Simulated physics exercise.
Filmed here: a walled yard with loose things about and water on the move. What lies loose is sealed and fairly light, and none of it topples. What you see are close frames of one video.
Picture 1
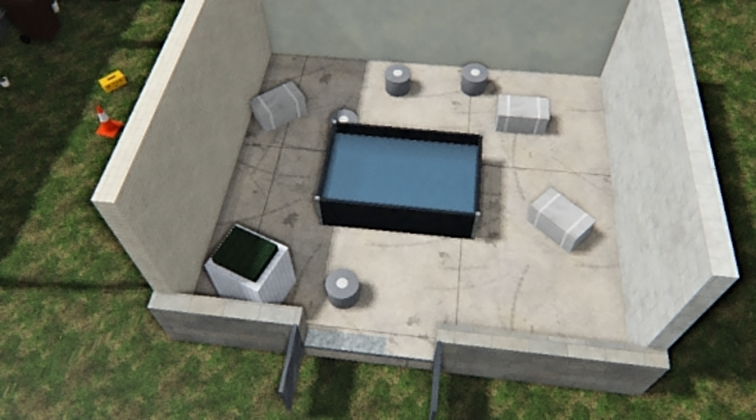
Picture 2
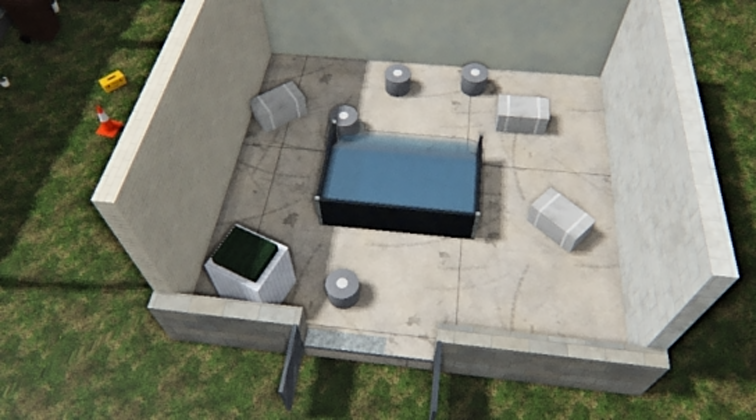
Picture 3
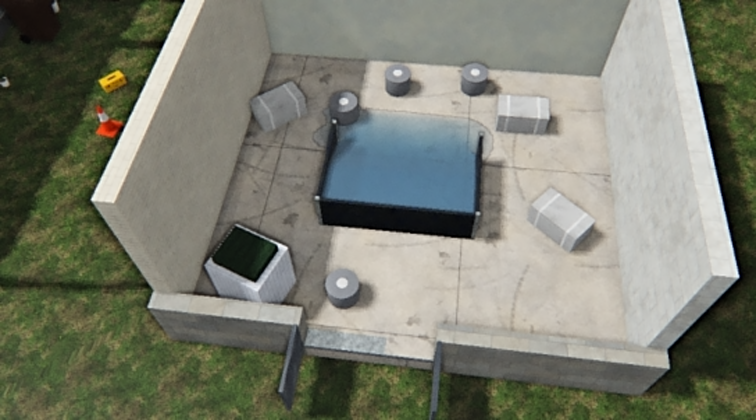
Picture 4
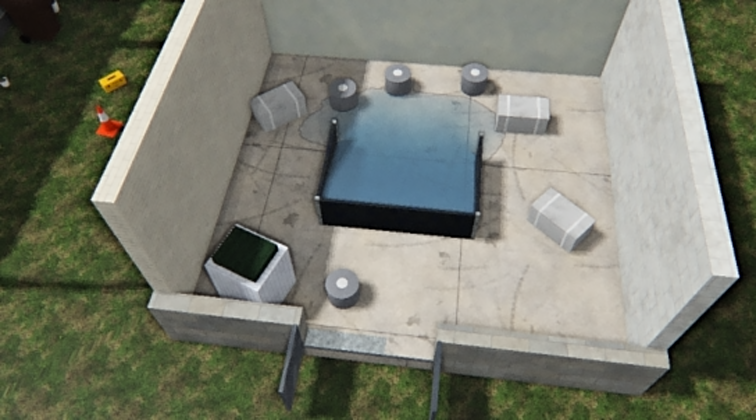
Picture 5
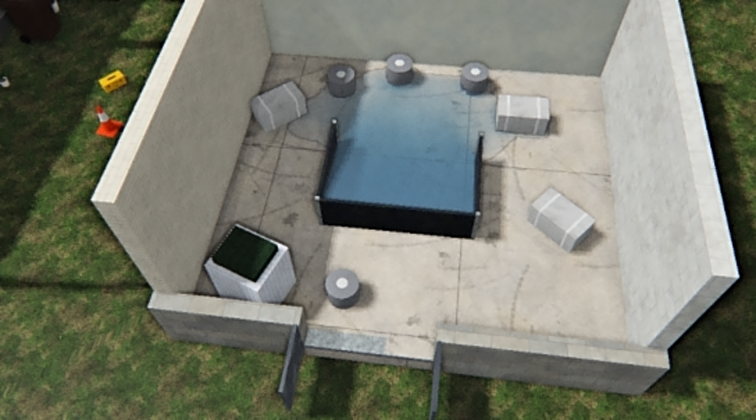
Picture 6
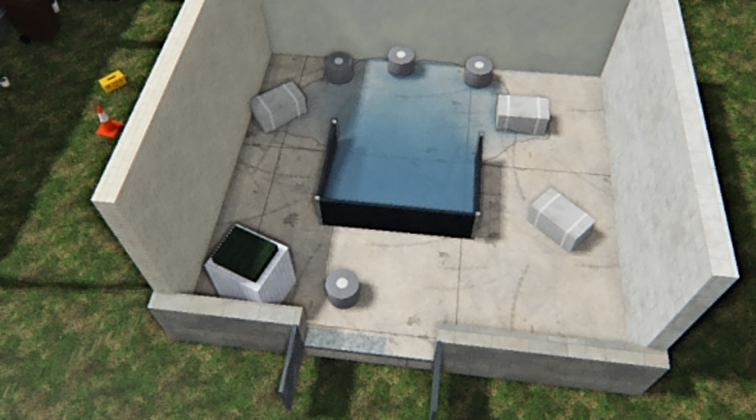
Water poured out of the back of a dark-walled tank in a walled yard and spread toward the rear wall, pushing one grey tub back first, then nudging the others behind it.
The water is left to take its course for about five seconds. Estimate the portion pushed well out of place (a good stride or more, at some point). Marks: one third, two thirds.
It is a large majority of two thirds or higher.
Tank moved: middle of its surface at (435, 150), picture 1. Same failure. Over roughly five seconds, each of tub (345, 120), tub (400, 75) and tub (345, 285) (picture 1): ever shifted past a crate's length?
Result per object - stayed close, went far, stayed close.
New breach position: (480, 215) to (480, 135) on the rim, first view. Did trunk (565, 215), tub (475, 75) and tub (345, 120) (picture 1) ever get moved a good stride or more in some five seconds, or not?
First covers that distance, second covers that distance, third stays short of it.
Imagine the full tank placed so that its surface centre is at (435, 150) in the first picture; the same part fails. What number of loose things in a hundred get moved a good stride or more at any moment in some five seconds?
The share comes to close to 70 percent.
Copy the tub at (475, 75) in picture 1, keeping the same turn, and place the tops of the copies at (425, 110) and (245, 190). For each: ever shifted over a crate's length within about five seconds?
In sequence: Travels that far, travels that far.
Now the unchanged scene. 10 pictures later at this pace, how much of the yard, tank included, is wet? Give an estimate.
Wet share: Around 50 %.
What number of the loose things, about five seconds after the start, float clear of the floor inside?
The figure is 3.
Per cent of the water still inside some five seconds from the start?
Roughly 100 in a hundred.
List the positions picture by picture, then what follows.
In the first frame, a tub at (344, 120) rests on the ground; a tub at (398, 73) rests on the ground; 0 of 7 have shifted.
In the second frame, a tub at (344, 116), on the bottom, close to its start; a tub at (398, 73) rests on the ground; 1 of 7 have shifted.
In the third frame, a tub at (344, 102) rests on the ground, a stride from its start; a tub at (398, 73) rests on the ground; 1 of 7 have shifted.
In the fourth frame, a tub at (343, 88) rests on the ground, a stride from its start; a tub at (398, 73), on the bottom; 1 of 7 have shifted.
In the fifth frame, a tub at (341, 74), on the bottom, a stride from its start; a tub at (400, 63) rests on the ground, close to its start; 2 of 7 have shifted.
In the sixth frame, a tub at (339, 61) rests on the ground, a stride from its start; a tub at (401, 55) rests on the ground, a stride from its start; 3 of 7 have shifted.
A moment on, 1 of 7 are well off their spots; 3 afloat.
Next, 4 of 7 are well off their spots; 3 afloat.
Later, 5 of 7 are well off their spots; 4 afloat.
In the end, 6 of 7 are well off their spots, and 6 have been at some point; 3 afloat.
